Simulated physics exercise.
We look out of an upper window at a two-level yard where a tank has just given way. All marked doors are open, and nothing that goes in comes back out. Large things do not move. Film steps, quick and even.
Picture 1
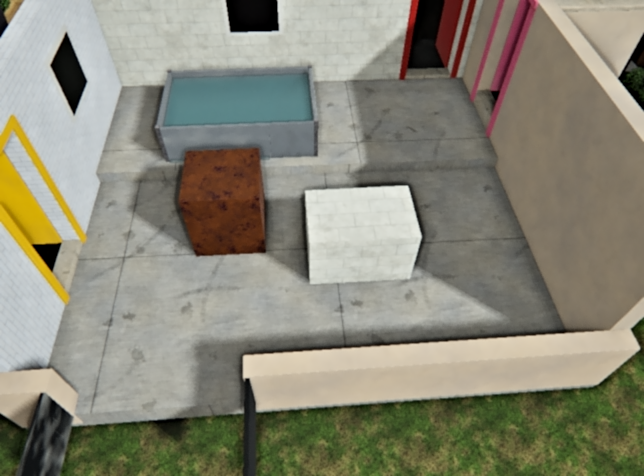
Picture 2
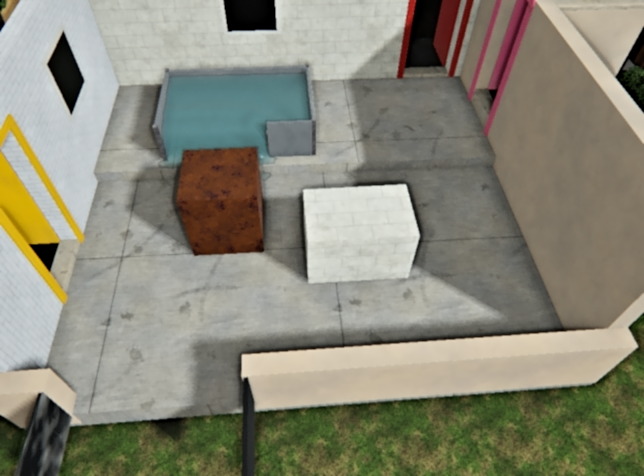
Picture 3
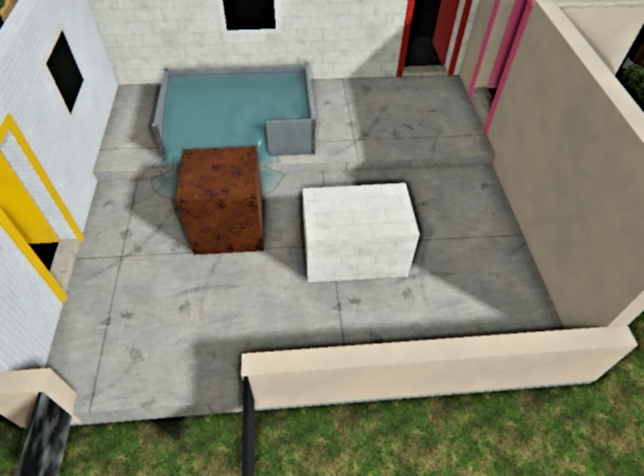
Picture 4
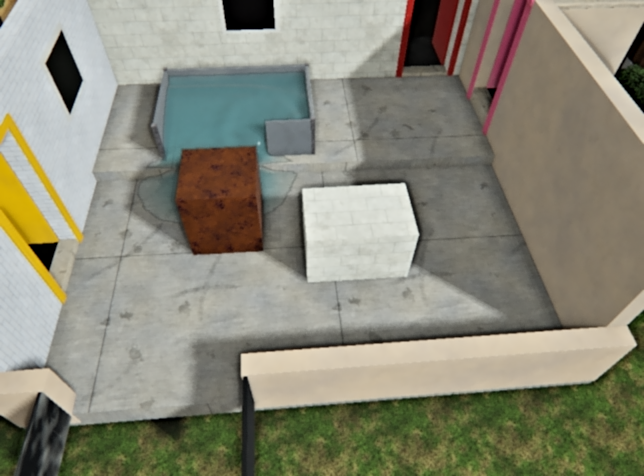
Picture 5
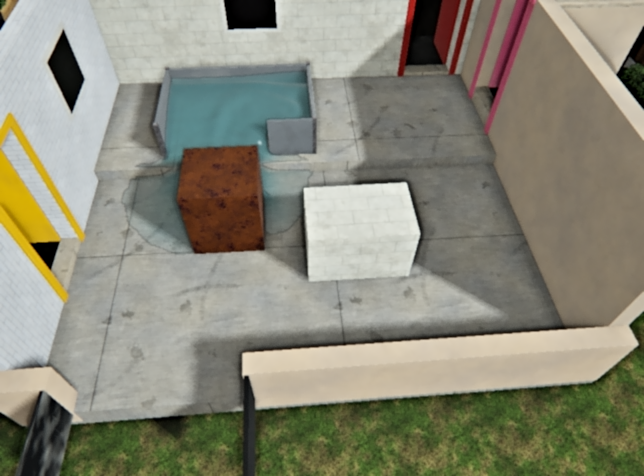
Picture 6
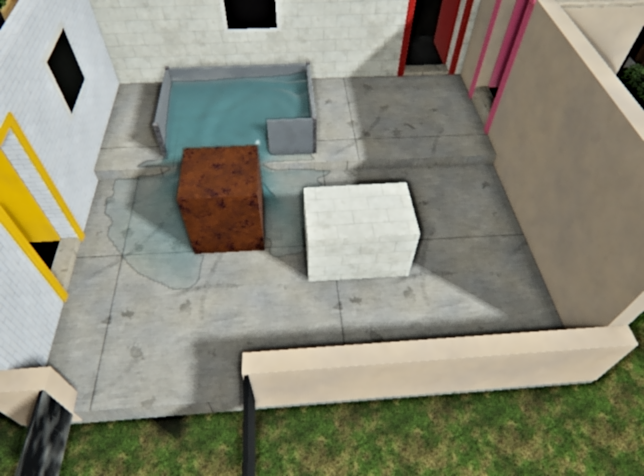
A walled concrete yard on two levels, seen from high above, lies between a white brick wall with a yellow frame at left and a beige wall at right, with grass in front. A grey tank of blue-green water stands at the back, behind a rusty brown block and a white block. The tank's front opens, and water pours out, spreading around the brown block and forward across the paving, while the blocks stay still.
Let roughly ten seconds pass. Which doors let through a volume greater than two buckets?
Checking each one: The pink door lets through less or just two; the yellow door lets through more; the red door lets through less or just two.
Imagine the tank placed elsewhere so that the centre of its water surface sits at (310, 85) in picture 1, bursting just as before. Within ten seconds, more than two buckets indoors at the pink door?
Short version: The pink one ends up short of the threshold.
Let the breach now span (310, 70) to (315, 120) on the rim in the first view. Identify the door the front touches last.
The yellow-painted one, I think.
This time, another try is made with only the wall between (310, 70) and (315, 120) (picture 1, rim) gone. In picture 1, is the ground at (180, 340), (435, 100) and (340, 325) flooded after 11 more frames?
One after the other: Free of water, awash, dry.
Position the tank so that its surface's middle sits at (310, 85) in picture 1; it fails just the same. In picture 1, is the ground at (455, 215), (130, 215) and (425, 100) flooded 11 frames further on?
Point by point: Swamped; swamped; still bare.
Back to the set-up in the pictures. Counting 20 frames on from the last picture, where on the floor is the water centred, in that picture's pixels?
At roughly (256, 207).
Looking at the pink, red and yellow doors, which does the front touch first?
It would be the yellow-painted one.
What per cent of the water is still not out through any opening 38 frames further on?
Estimate: 72 per cent.
A moment on, water covers 30 % of the floor; the pink door not reached, the yellow door wet at the sill, nothing in, the red door not reached.
Next, water covers 40 % of the floor; the pink door not reached, the yellow door over two buckets in, the red door not reached.
Then, water covers 45 % of the floor; the pink door not reached, the yellow door over two buckets in, the red door not reached.
Later, water covers 60 % of the floor; the pink door not reached, the yellow door over two buckets in, the red door not reached.
In the end, water covers 65 % of the floor; the pink door not reached, the yellow door over two buckets in, the red door not reached.
